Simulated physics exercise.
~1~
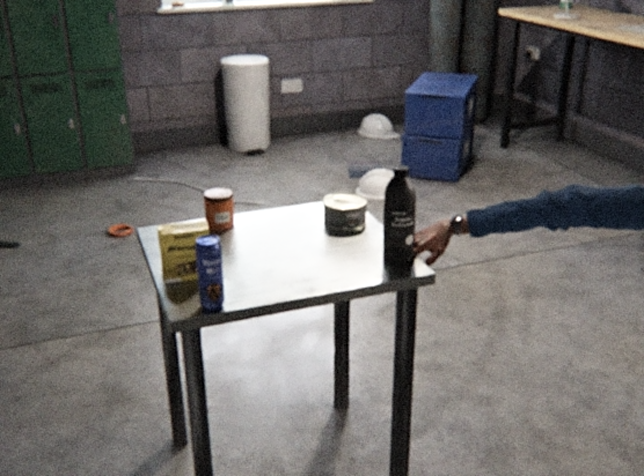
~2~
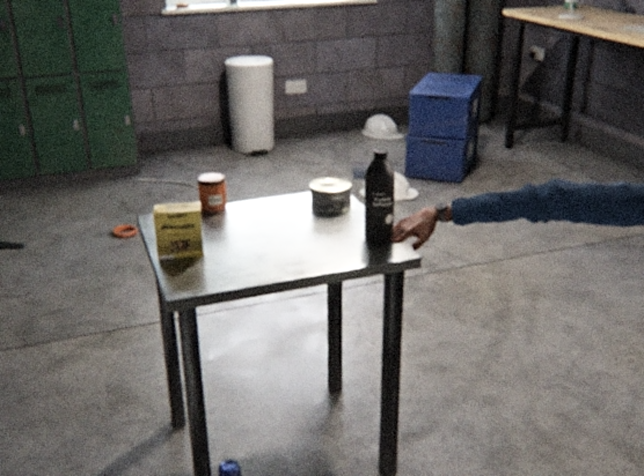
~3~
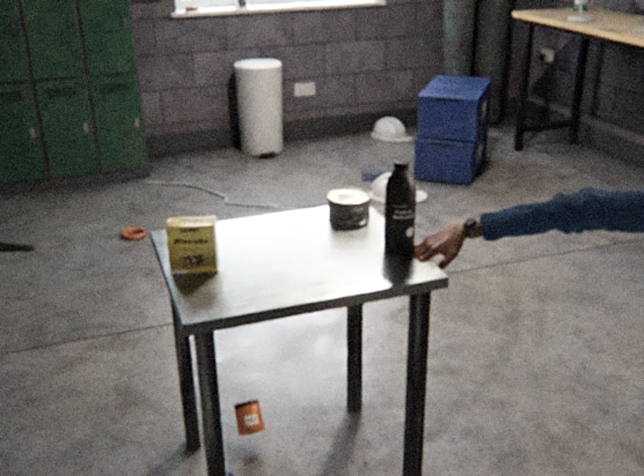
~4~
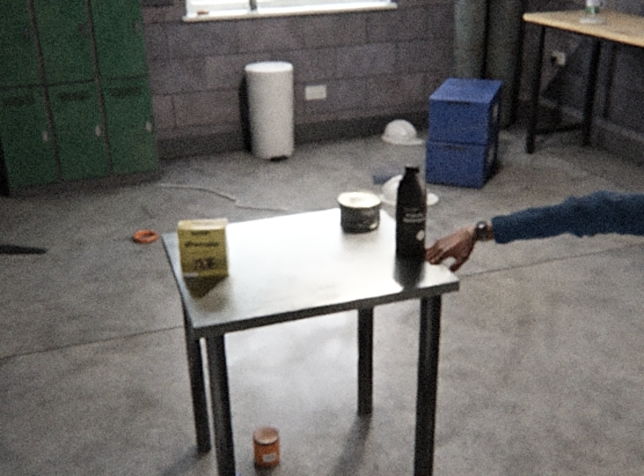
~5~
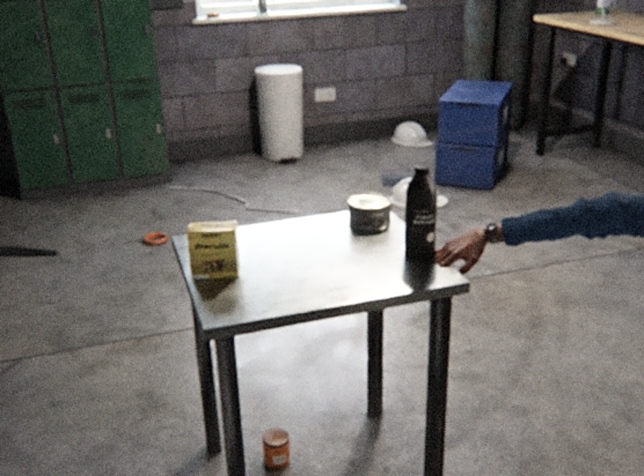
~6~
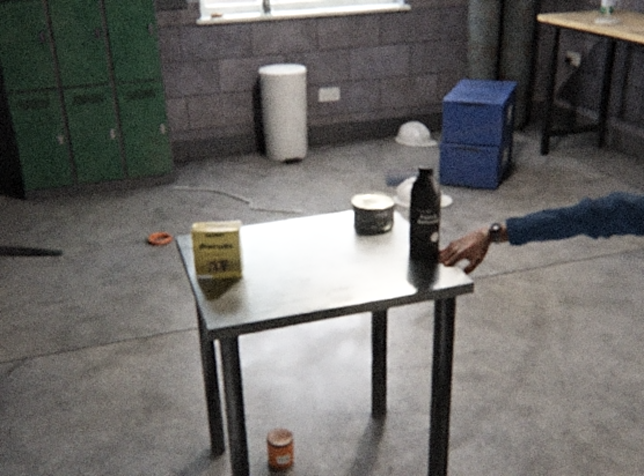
In a workshop with a concrete floor, green lockers and blue crates, seen from slightly above, a light metal-topped table stands in the middle. A yellow packet and a blue can sit at its near left, an orange jar behind them, a grey tub farther back, and a black bottle at the right, where a hand from the right touches the table's corner. The table shifts, and the blue can drops off the near side. Next the orange jar falls too, landing upright on the floor beneath. The bottle, packet and tub stay standing on top, the hand still at the corner.
